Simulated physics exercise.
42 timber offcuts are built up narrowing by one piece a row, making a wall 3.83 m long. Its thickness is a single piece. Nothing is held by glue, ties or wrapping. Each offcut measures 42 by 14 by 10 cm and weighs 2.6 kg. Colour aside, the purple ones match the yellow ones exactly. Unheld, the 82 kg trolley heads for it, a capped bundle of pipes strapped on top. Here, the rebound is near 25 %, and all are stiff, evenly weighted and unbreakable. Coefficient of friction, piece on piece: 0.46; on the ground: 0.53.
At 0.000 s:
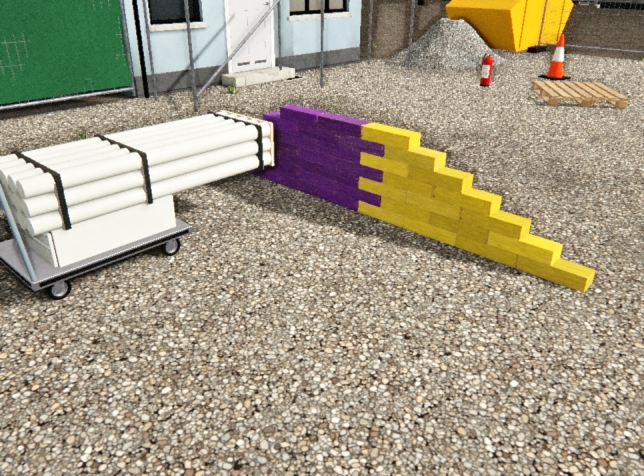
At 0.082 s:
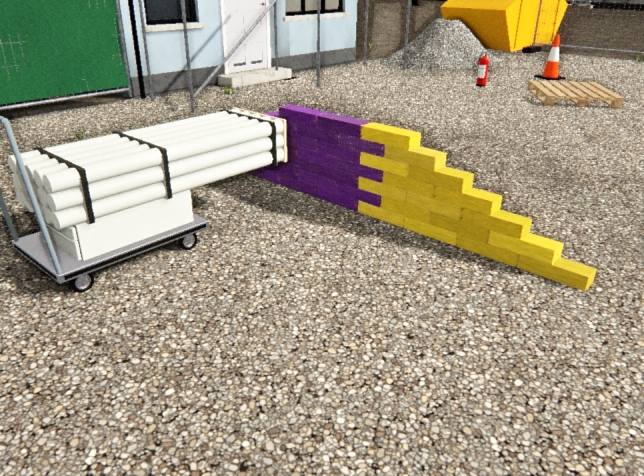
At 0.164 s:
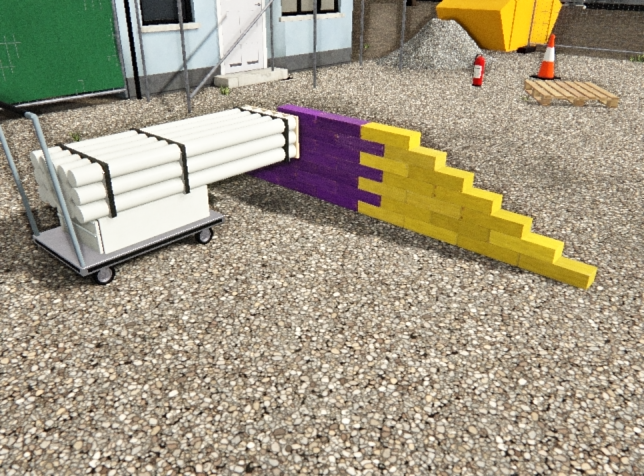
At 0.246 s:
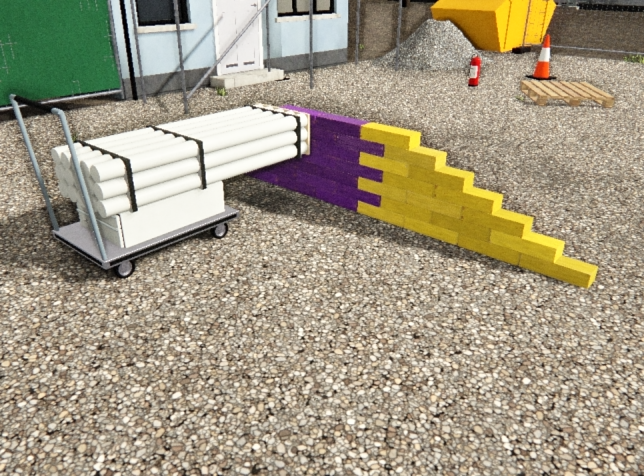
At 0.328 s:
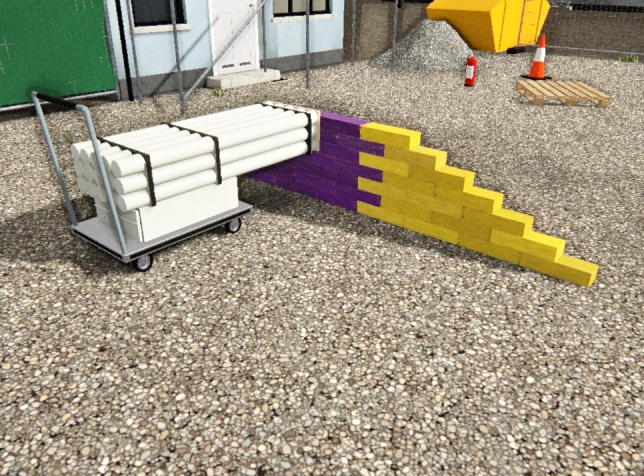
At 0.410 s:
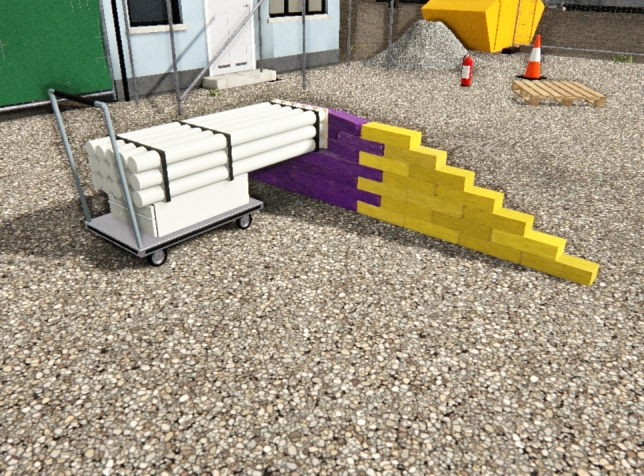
A trolley loaded with white pipes rolls right, its load overlapping the stepped wall's purple end.
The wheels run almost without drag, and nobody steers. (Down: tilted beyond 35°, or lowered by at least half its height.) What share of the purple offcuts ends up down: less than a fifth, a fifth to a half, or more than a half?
Damage: Moderate, one fifth to one half down.
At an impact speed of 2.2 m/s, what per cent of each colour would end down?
Share down, in per cent: Yellow 10, purple 40.
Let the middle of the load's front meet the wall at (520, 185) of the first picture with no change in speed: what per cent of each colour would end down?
For yellow it's 20 per cent, for purple 0 per cent.
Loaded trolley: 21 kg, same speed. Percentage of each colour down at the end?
Yellow 10, purple 40 per cent.
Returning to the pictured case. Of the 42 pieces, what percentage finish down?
Estimate: About 20% of them.
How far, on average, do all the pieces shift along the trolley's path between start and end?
On average the pieces end up around 20 cm further on.
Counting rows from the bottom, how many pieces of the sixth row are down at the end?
3, all told.
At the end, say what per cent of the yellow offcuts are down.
The yellow group finishes with 10% down.
By 0.58 s, load 32 cm past the wall's line, still rolling; 5 of the 26 purple offcuts down (5 of 42 in all colours); top purple offcut tilted 24°, 10 cm lower; top yellow offcut tilted 15°.
By 0.92 s, load 68 cm past the wall's line, still rolling; 8 of the 26 purple offcuts down (9 of 42 in all colours); top purple offcut upside down; top yellow offcut on its side.
By 1.42 s, load 97 cm past the wall's line, still rolling; 8 of the 26 purple offcuts down (9 of 42 in all colours); top purple offcut 58 cm lower; top yellow offcut tilted 31°, 46 cm lower.
When it is over (3.4 s), load 98 cm past the wall's line, stopped; 8 of the 26 purple offcuts down (9 of 42 in all colours); top purple offcut 58 cm lower; top yellow offcut on its side. That is 31 per cent. In pixels of the last frame, middles, top purple offcut near (422, 151), top yellow offcut near (444, 190).
